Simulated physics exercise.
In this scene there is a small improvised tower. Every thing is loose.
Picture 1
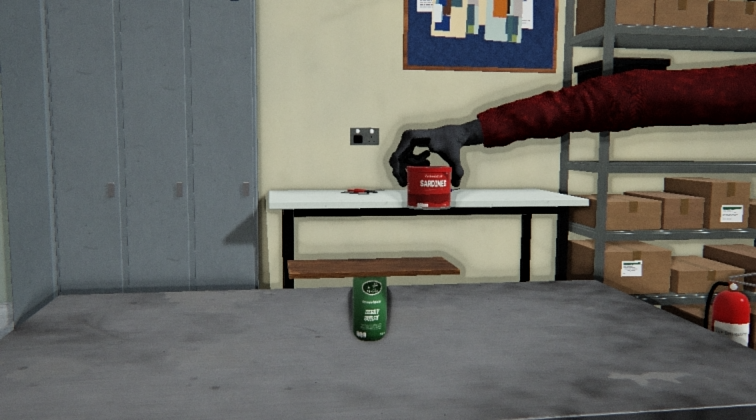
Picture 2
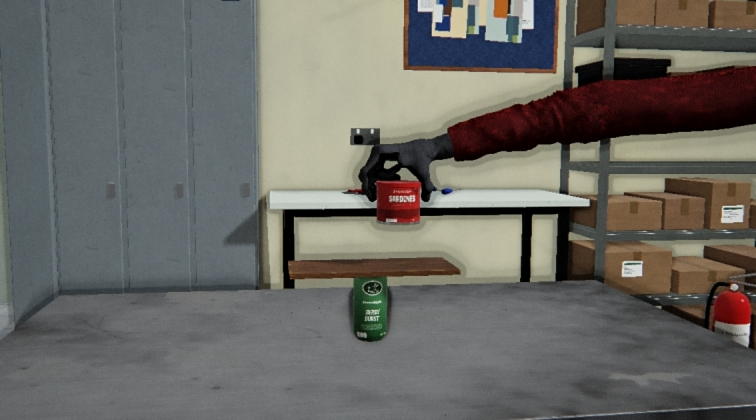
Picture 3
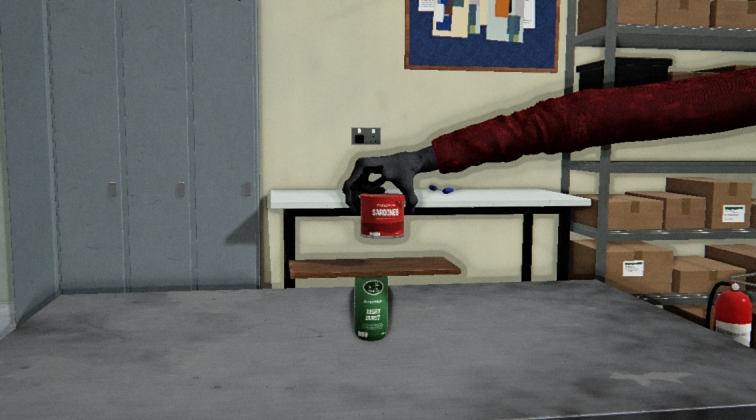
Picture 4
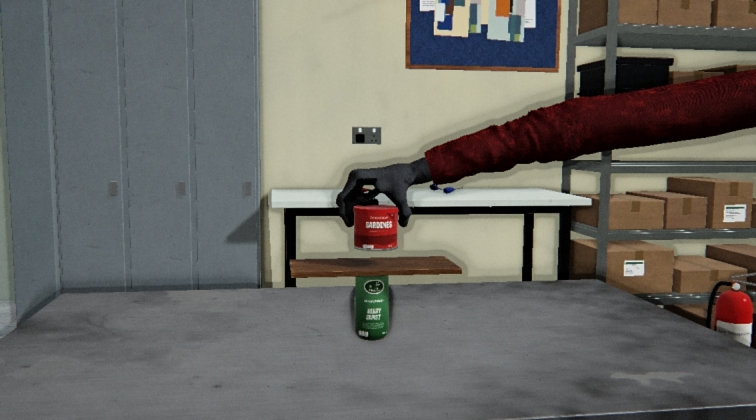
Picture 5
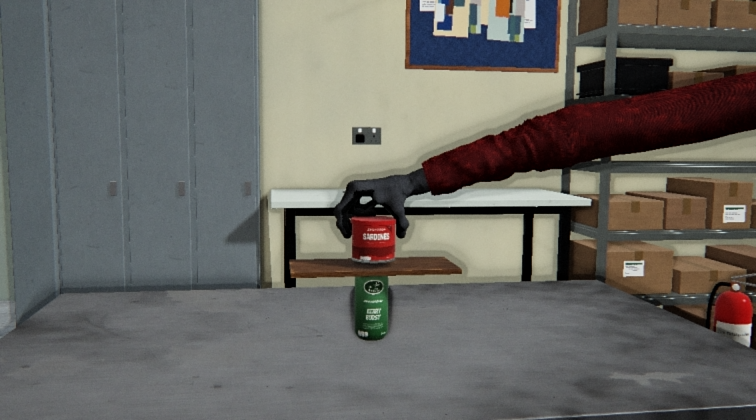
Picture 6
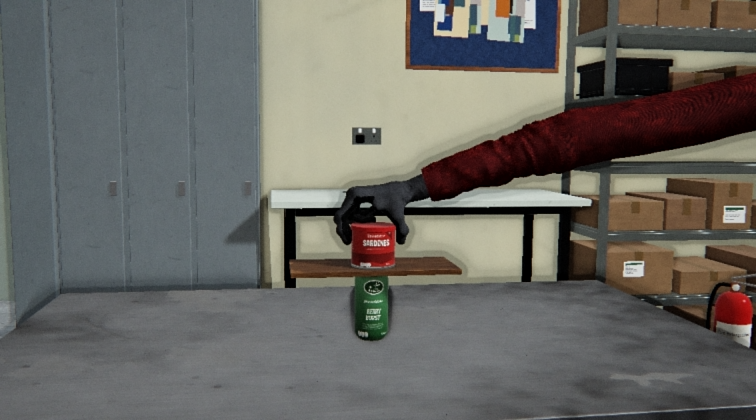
The footage shows a gloved hand in a dark red sleeve carrying a red tin leftward and down above a green can on a grey table, until the tin sits on top of the can, the hand still around it.
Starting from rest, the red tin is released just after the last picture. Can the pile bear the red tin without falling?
Yes, carries the load.
Then, 0.20 s later than the last frame, all is still.
Then, 0.40 s later than the last frame, red tin resting near (373, 245).
When it is over, all 3 as before. End places, in pixels of the last picture, red tin near (373, 245). The stack stays up.
